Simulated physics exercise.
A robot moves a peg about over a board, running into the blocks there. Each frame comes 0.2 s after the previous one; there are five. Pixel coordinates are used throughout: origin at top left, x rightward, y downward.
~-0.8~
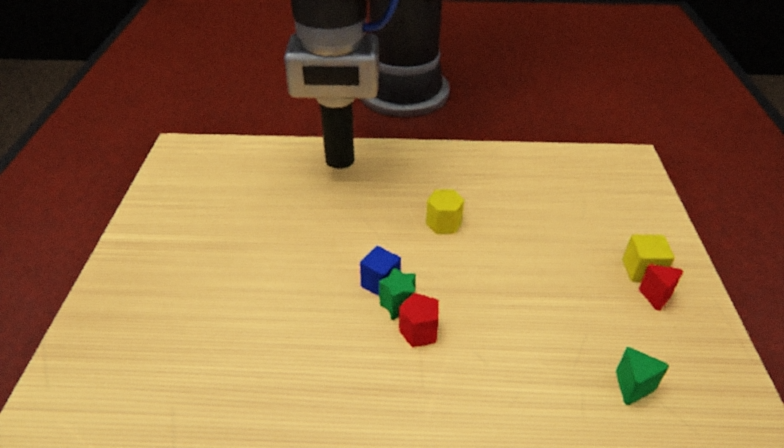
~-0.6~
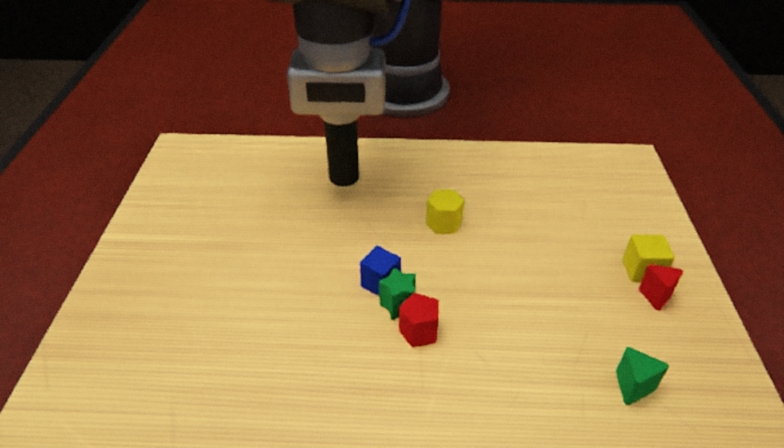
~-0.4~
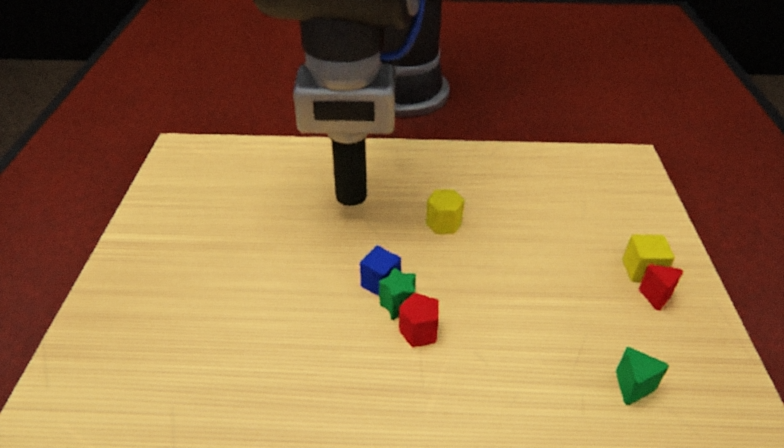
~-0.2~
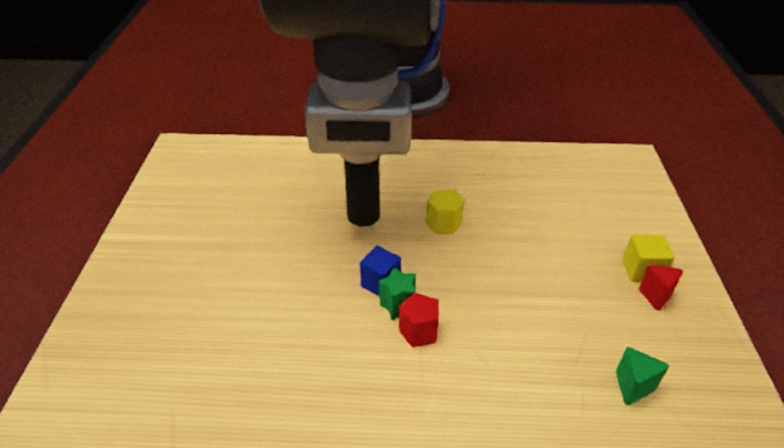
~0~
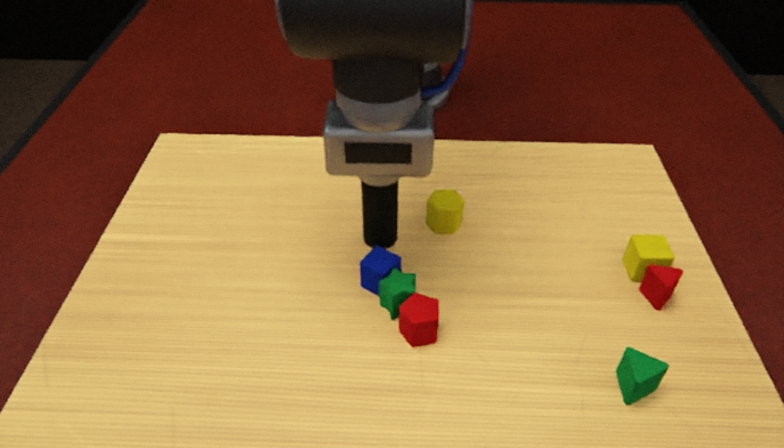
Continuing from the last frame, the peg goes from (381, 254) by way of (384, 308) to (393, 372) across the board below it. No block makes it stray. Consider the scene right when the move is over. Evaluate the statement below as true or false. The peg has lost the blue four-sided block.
That statement is accurate.
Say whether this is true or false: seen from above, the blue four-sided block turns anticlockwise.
My answer: False.
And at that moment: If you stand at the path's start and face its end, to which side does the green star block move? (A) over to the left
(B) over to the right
Letter A.
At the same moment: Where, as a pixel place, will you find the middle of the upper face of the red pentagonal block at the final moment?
In the picture, that point is around (462, 337).
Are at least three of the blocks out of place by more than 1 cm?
In short: Yes.
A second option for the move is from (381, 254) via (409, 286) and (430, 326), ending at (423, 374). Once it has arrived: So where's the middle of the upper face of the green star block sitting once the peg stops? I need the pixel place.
It sits at (397, 319).
What follows on the original path. One third of the way, peg at (382, 275); blue four-sided block at (370, 290), turned 10° anticlockwise; green star block at (405, 289), turned 25° anticlockwise; red pentagonal block at (426, 311).
Two thirds of the way, peg at (386, 314); blue four-sided block at (361, 330), turned 20° clockwise; green star block at (418, 323), turned 60° anticlockwise; red pentagonal block at (453, 332), turned 30° anticlockwise.
At the end, peg at (393, 357); blue four-sided block at (353, 348), turned 45° clockwise; green star block at (430, 352), turned 105° anticlockwise; red pentagonal block at (462, 337), turned 65° anticlockwise; yellow hexagonal block unmoved.
